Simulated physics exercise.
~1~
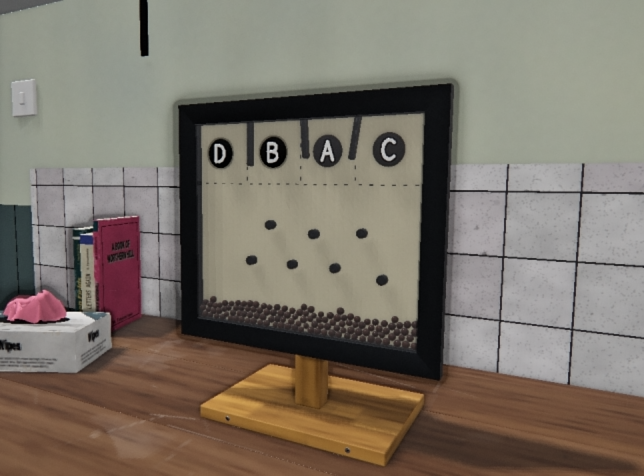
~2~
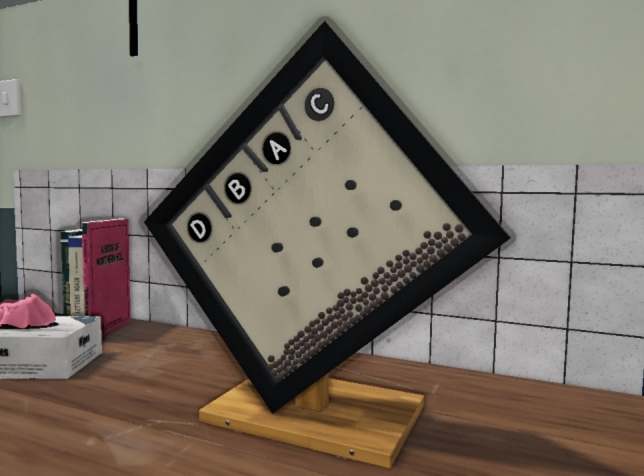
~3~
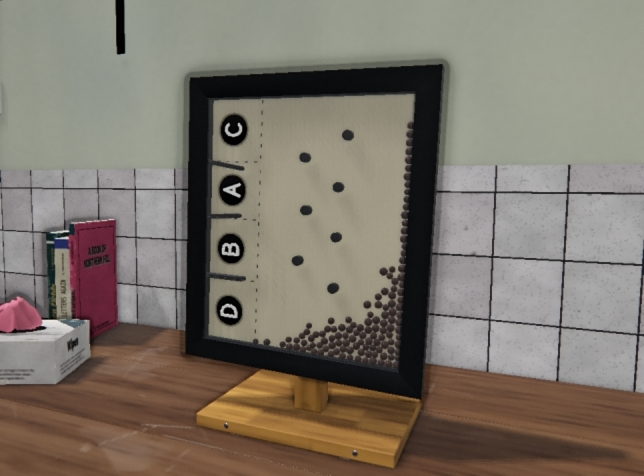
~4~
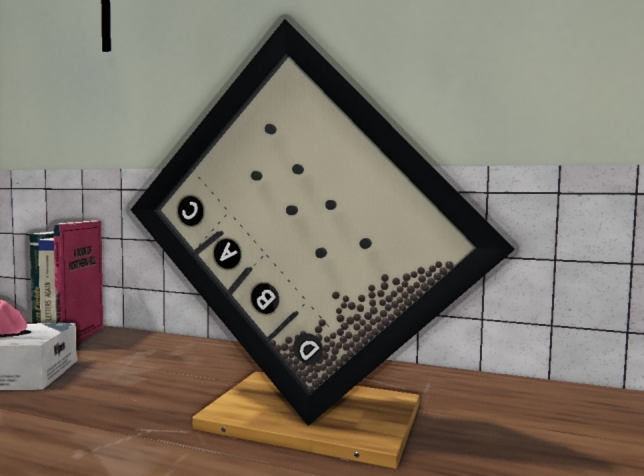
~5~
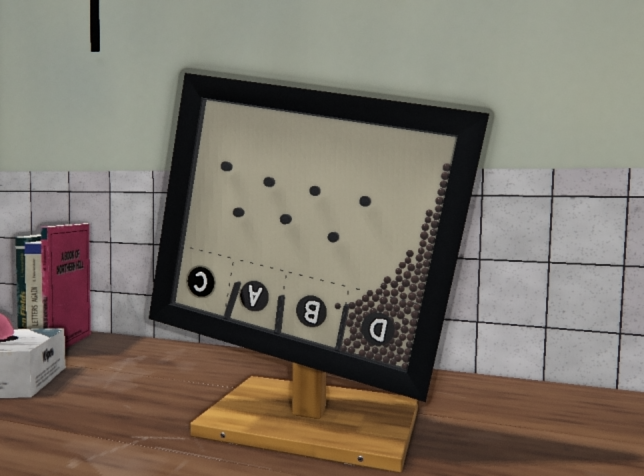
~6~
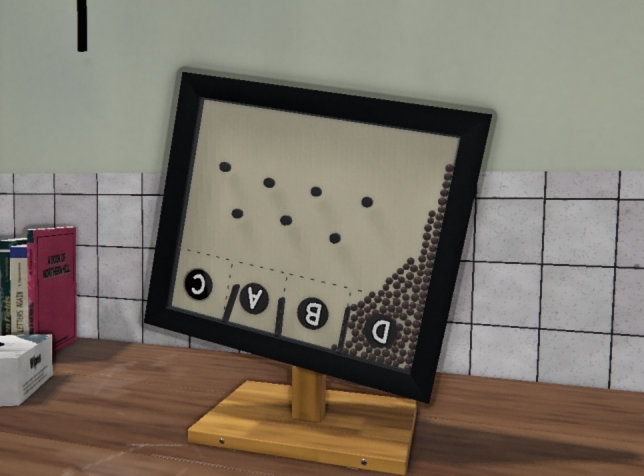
To begin with, small round dark pills lie in a layer along the bottom of an upright, black-framed case on a wooden stand, beneath four lettered pockets. The case turns anticlockwise, and the pills slope up toward the right. Once it is on its side, they gather in the lower right, some lining the right edge. Turning further, it brings the pockets underneath, and pills pour into pocket D. It stops nearly upside down, slightly tilted, with pills heaped in D and up the right side, while C, A and B look empty.
